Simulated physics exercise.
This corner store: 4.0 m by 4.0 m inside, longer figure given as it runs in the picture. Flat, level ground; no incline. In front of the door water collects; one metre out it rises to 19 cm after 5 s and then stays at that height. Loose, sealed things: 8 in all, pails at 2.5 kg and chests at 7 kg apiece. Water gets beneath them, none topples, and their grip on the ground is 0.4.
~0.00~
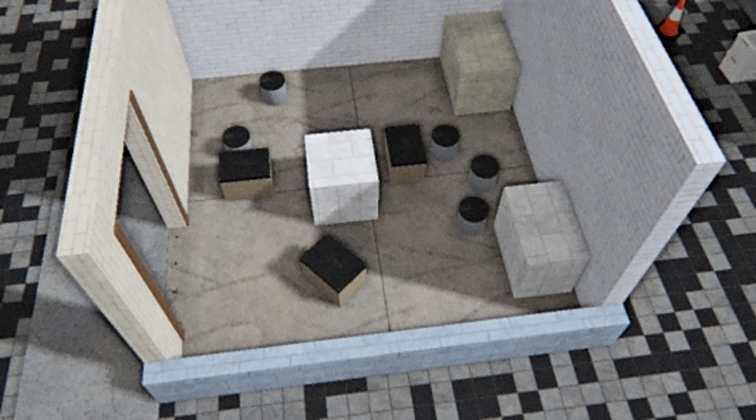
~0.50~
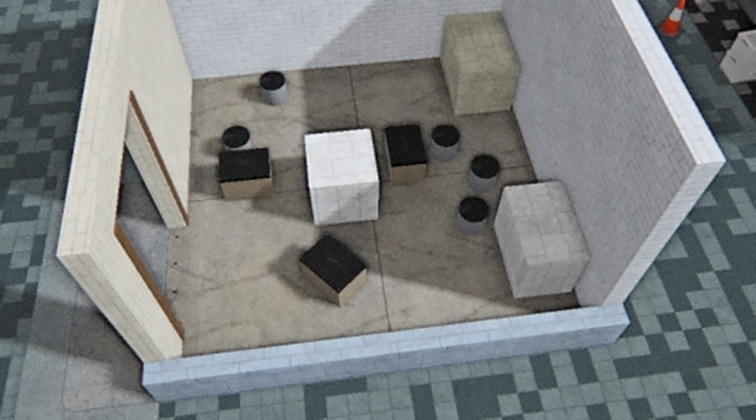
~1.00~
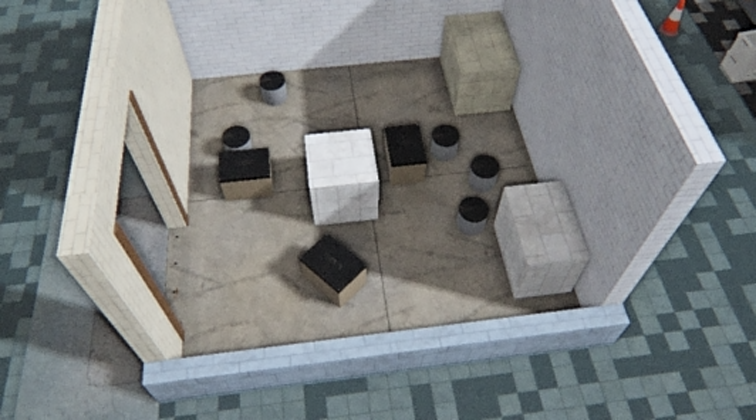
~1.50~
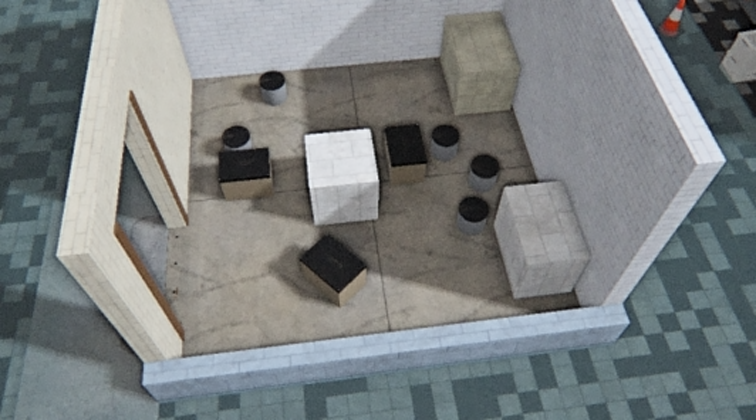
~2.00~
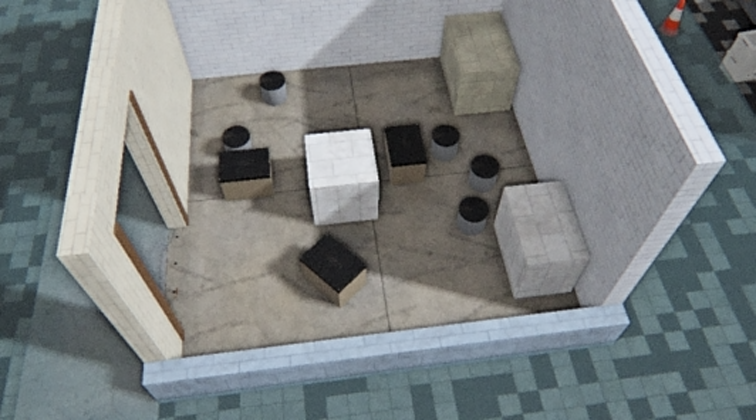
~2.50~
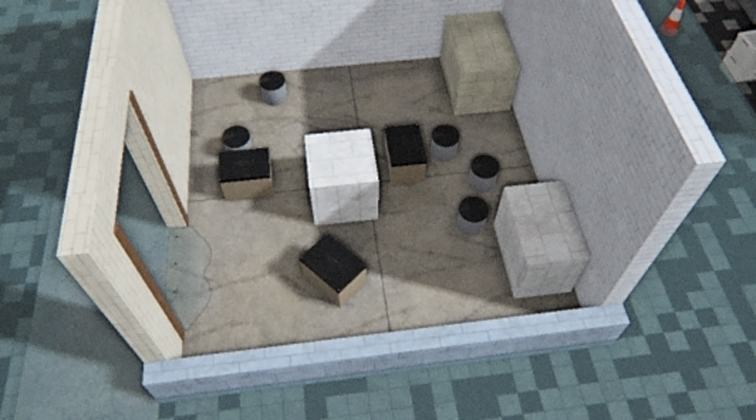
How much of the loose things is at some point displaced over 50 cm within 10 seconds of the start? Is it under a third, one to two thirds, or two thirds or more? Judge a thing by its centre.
Displaced share: Medium, one to two thirds.
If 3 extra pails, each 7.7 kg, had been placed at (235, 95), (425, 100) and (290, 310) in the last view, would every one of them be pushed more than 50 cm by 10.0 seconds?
One by one, in that order: Below it, below it, above it.
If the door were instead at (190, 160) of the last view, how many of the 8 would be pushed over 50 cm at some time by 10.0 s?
Then it comes to 8.
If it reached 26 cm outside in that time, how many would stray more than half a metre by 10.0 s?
Under that setup the answer is 6.
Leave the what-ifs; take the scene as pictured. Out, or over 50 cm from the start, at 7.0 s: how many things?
1 in all.
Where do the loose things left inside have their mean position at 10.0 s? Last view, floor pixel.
Mean position approx. (369, 144).
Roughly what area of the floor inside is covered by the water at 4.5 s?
About 3.5 m2.
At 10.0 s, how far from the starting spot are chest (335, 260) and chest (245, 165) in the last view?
Net displacement, in order: 150 cm; 20 cm.
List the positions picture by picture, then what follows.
In the first frame, a pail at (446, 135), on the bottom; a pail at (474, 209) rests on the ground; water covers 0.0 m2; 0 of 8 have shifted.
In the second frame, a pail at (446, 135) rests on the ground; a pail at (474, 209) rests on the ground; 0.0 m2 under water; 0 of 8 have shifted.
In the third frame, a pail at (446, 135) rests on the ground; a pail at (474, 209) rests on the ground; 0.0 m2 under water; 0 of 8 have shifted.
In the fourth frame, a pail at (446, 135), on the bottom; a pail at (474, 209), on the bottom; water covers 0.0 m2; 0 of 8 have shifted.
In the fifth frame, a pail at (446, 135) rests on the ground; a pail at (474, 209), on the bottom; water covers 0.0 m2; 0 of 8 have shifted.
In the sixth frame, a pail at (446, 135), on the bottom; a pail at (474, 209), on the bottom; water covers 0.2 m2; 0 of 8 have shifted.
After 3.5 s 0 of 8 are over 50 cm from their spots; 0 afloat.
After 4.5 s 0 of 8 are over 50 cm from their spots; 0 afloat.
After 7.0 s 1 of 8 are over 50 cm from their spots; 2 afloat.
After 10.0 s 4 of 8 are over 50 cm from their spots, and 4 have been at some point; 7 afloat.
